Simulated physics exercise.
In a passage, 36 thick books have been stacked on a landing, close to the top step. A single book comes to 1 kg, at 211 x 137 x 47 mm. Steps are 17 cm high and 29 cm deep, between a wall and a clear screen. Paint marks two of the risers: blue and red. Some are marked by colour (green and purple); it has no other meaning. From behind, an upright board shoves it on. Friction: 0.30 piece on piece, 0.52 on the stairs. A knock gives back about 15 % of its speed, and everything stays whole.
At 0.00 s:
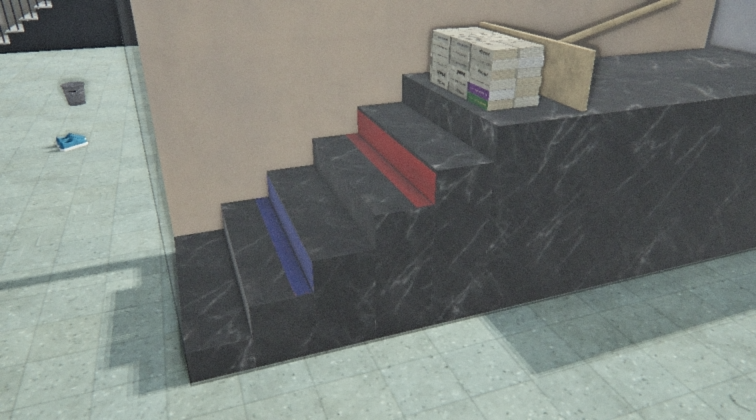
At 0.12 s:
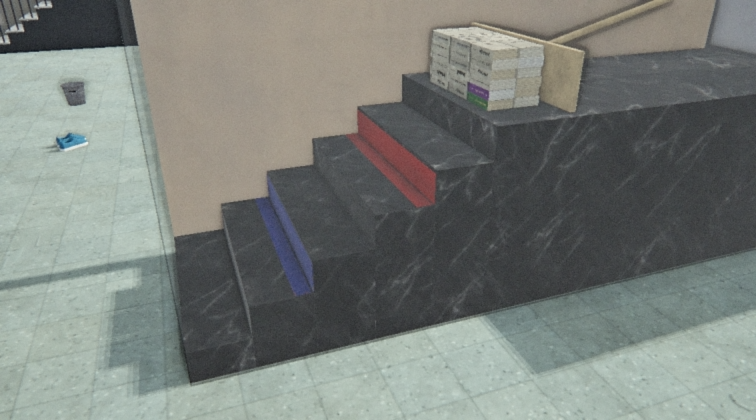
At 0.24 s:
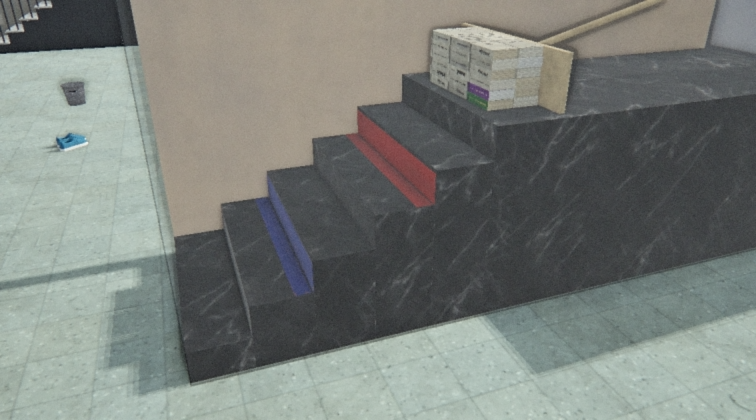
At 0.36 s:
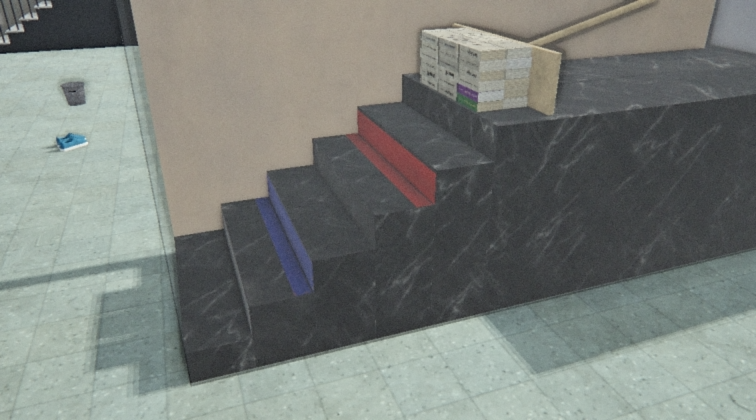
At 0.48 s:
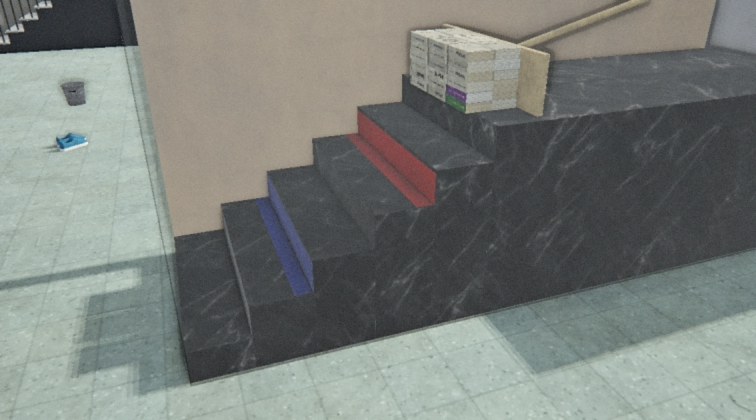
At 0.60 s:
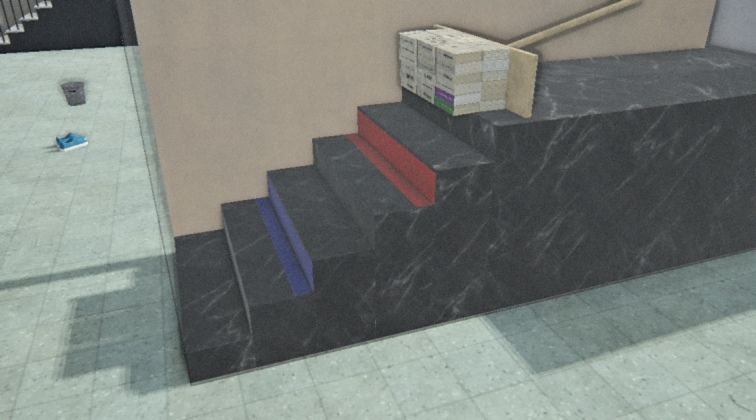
To begin with, a neat stack of pale books rests on a dark marble landing above steps with one blue and one red riser, a board upright behind it. The board slides left up to the stack, then pushes all the books together a short way toward the top step.
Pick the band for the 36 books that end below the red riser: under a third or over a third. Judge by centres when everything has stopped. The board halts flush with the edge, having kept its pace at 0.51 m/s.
The part is more than a third.
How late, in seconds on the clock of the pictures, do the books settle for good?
Near 3.5 s.
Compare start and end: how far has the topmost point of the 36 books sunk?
Roughly 18 cm.
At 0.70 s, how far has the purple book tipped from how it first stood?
Some 20°.
After 0.70 s, none of the 36 books below the red riser, 36 disturbed; green book 19° from how it stood, 36 mm lower; purple book 18° from how it stood, 32 mm lower.
After 0.88 s, 1 of the 36 books below the red riser; purple book 18° from how it stood, 16 cm lower; green book 17 cm lower.
After 1.16 s, 18 of the 36 books below the red riser; purple book 58° from how it stood, 17 cm lower; green book 17 cm lower.
After 1.74 s, 20 of the 36 books below the red riser; purple book 60° from how it stood, 17 cm lower; green book 17 cm lower.
In the end (3.5 s), 20 of the 36 books below the red riser; purple book 60° from how it stood, 17 cm lower; green book 17 cm lower. That is 56 per cent. From the last view, middles, purple book near (421, 131), green book near (440, 138).
